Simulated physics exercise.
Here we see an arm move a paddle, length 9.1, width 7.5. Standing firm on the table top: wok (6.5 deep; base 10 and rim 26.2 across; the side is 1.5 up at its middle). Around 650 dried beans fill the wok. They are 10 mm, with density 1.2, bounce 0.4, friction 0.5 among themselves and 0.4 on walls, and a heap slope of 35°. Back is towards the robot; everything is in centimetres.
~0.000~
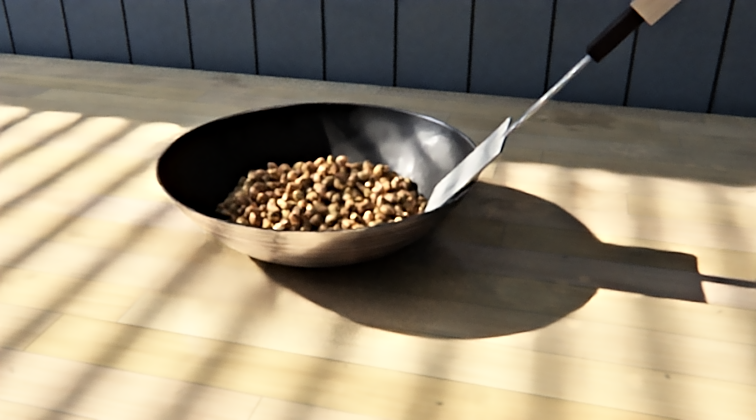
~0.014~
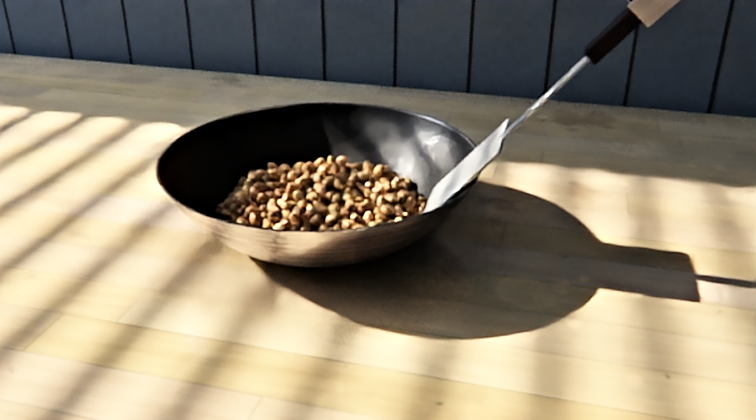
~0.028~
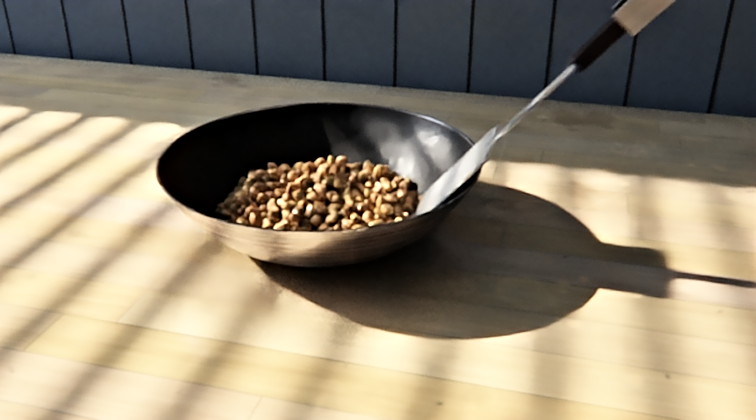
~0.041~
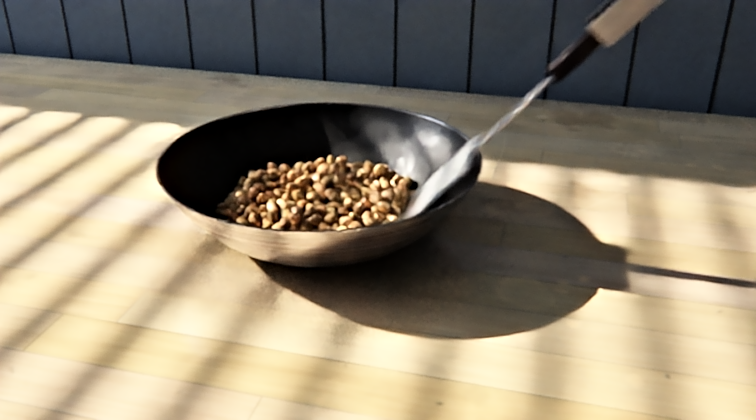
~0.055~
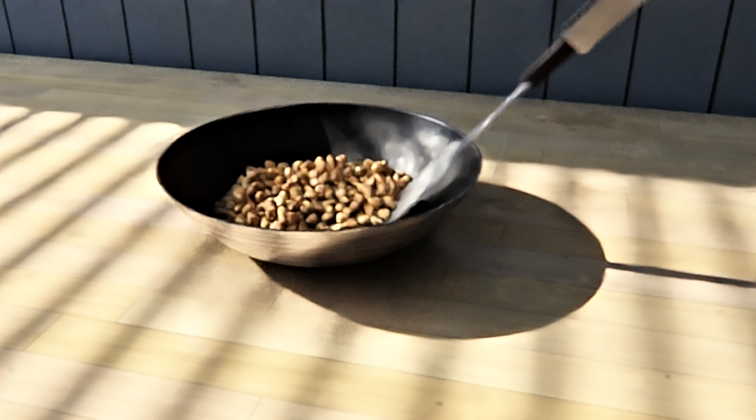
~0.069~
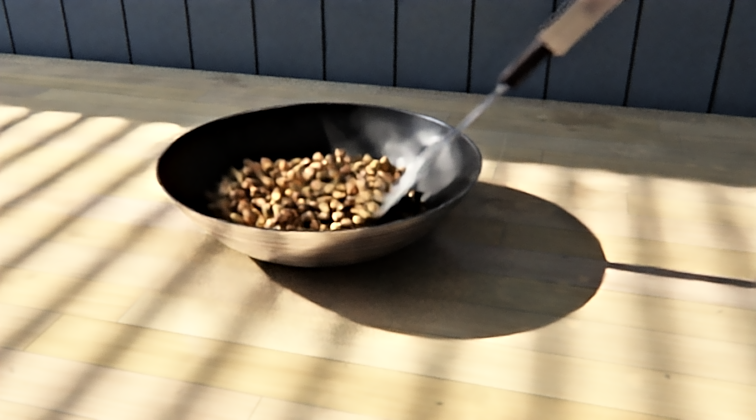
At the start, a metal paddle with a wooden handle rests its blade inside the right rim of a dark wok of tan beans on a sunlit wooden table. The paddle then slides left and pushes into the beans, which shift slightly leftward and bunch up while the wok stays still.
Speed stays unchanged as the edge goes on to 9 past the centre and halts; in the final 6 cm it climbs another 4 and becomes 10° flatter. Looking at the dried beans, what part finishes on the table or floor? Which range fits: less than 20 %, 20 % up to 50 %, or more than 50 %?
The range that fits is 20 % up to 50 %.
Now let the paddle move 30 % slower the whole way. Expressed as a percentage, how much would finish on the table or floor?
In that case, close to 25 per cent.
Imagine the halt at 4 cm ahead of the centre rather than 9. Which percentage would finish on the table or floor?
Then about 10 per cent.
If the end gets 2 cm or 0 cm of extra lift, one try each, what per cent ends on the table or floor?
I'd put it near 40 in a hundred, then near 40 in a hundred.
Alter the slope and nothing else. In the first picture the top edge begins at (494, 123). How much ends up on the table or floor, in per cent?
Near 30 in a hundred.
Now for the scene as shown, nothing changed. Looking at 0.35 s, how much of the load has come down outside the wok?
About 5 per cent.
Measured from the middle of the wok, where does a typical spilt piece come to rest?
Close to 36 cm from the centre.
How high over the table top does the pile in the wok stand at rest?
About 6.0 cm.
By 0.10 s, sloping 50°, highest piece 7 above the table; 647 in the wok.
By 0.14 s, sloping 47°, highest piece 8 above the table; 647 in the wok.
By 0.35 s, sloping 40°, highest piece 22 above the table; 428 in the wok, 48 on the table or floor, 171 on the blade or in flight.
By 1.40 s, sloping 40°, highest piece 6 above the table; 428 in the wok, 219 on the table or floor.
Final count, 428 in the wok, 219 on the table or floor. That is 34 % on the table or floor.
